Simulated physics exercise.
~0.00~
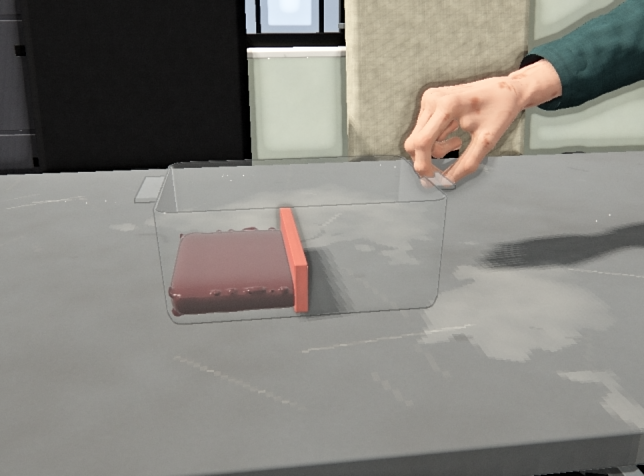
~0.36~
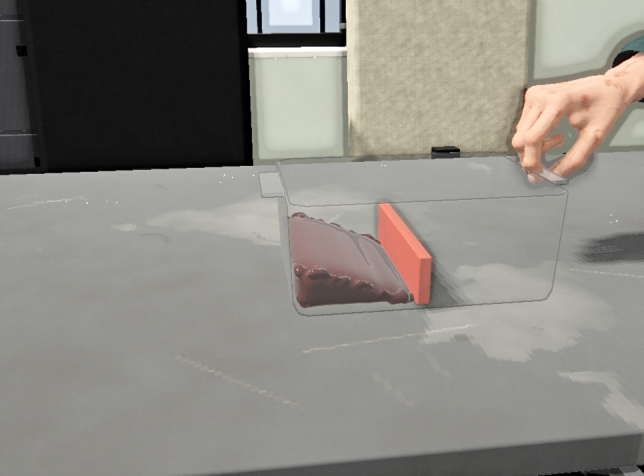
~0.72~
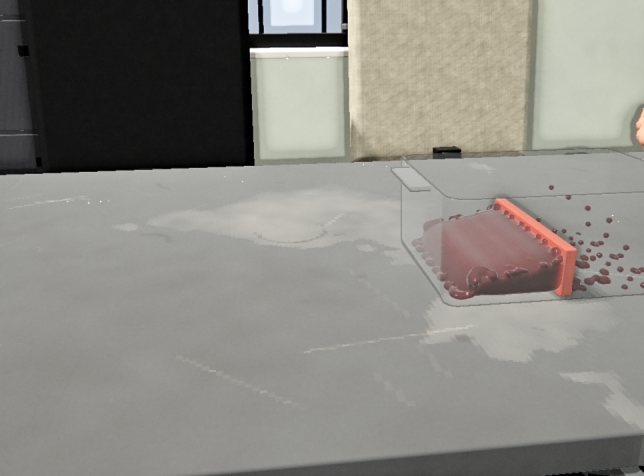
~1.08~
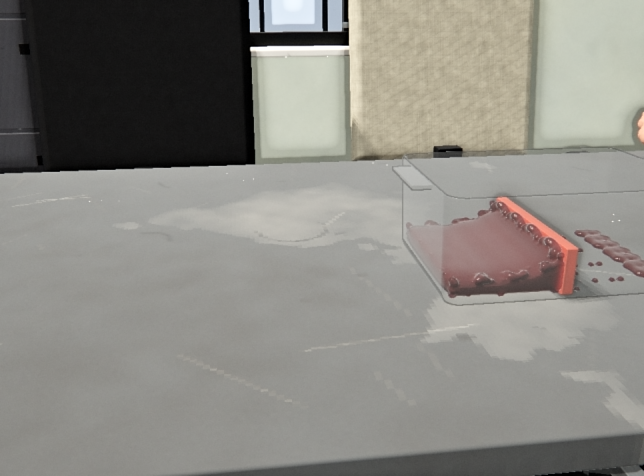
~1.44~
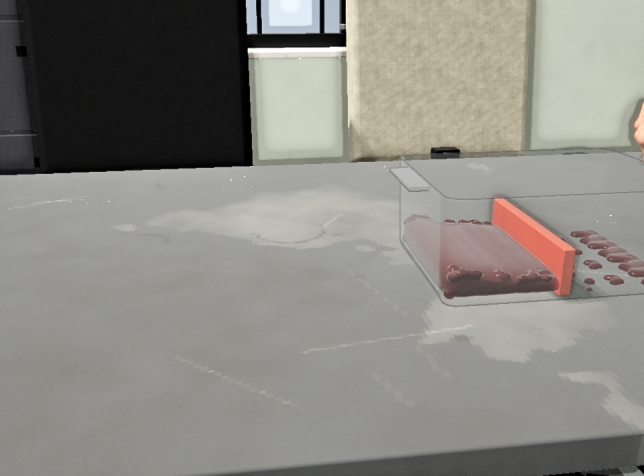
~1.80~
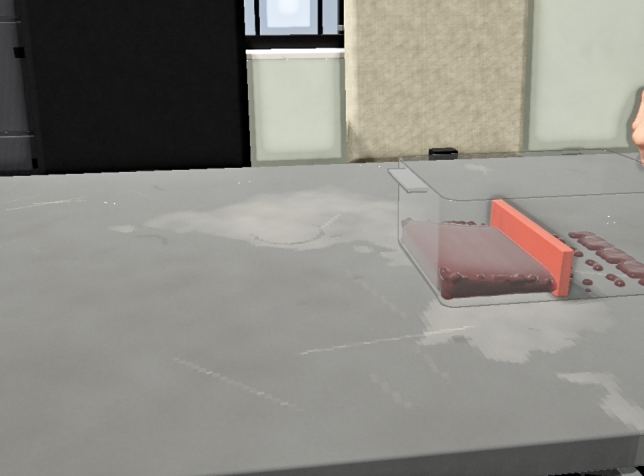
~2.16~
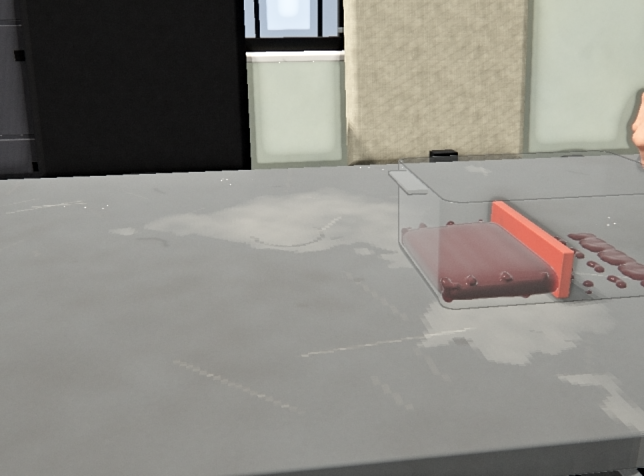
The clip opens on a clear open food box on a grey worktop, with dark red wine held to the left of an upright red divider and a hand gripping the box's right end. The hand pulls the box to the right, and the wine tilts, piling up toward the left wall. As the box nears the right edge of view, droplets scatter beyond the divider. The box then stays put while the wine sloshes against the divider and gradually levels out. At the end, most of it lies on the left, with a small scattering of drops and puddles on the right.
